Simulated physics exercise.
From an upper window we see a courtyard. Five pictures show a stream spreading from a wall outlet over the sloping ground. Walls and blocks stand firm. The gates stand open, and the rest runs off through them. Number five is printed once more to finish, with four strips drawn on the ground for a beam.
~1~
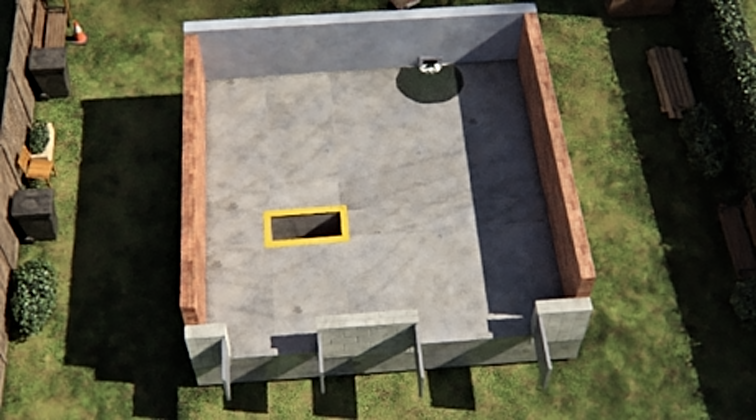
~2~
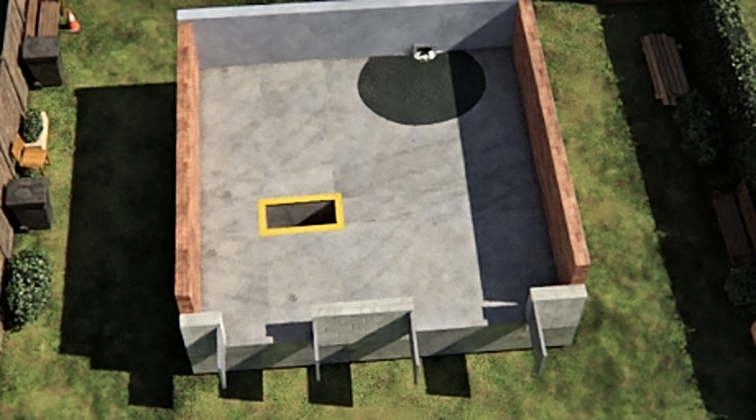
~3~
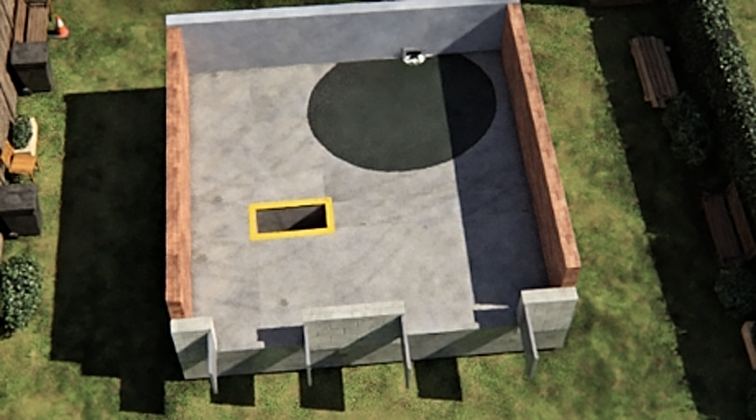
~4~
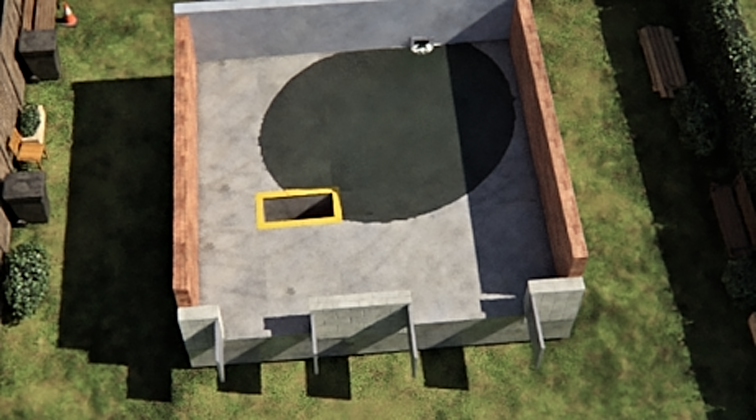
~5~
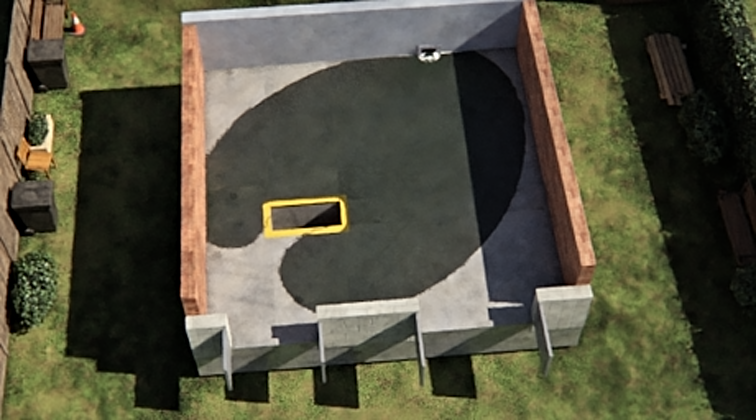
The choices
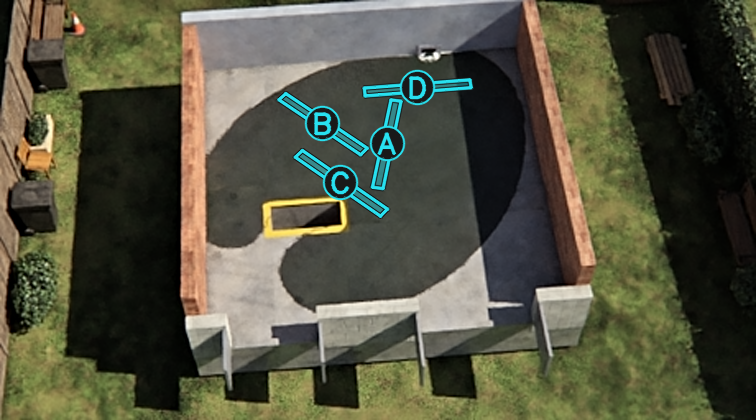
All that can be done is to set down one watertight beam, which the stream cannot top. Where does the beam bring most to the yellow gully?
B is best.
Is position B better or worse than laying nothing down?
Worse.
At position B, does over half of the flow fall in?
No.
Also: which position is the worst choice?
Position C.
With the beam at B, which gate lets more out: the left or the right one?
The left gate.
On the marked copy, A from (377, 187) to (396, 100); B from (282, 96) to (363, 151); C from (298, 153) to (383, 212); D from (364, 91) to (470, 83).
Choosing A, about 15 % of the stream runs into the yellow gully, about 85 % out by the gates.
Choosing B, about 22 % of the stream runs into the yellow gully, about 78 % out by the gates.
Choosing C, next to none of the stream runs into the yellow gully, about 99 % out by the gates.
Choosing D, about 11 % of the stream runs into the yellow gully, about 89 % out by the gates.
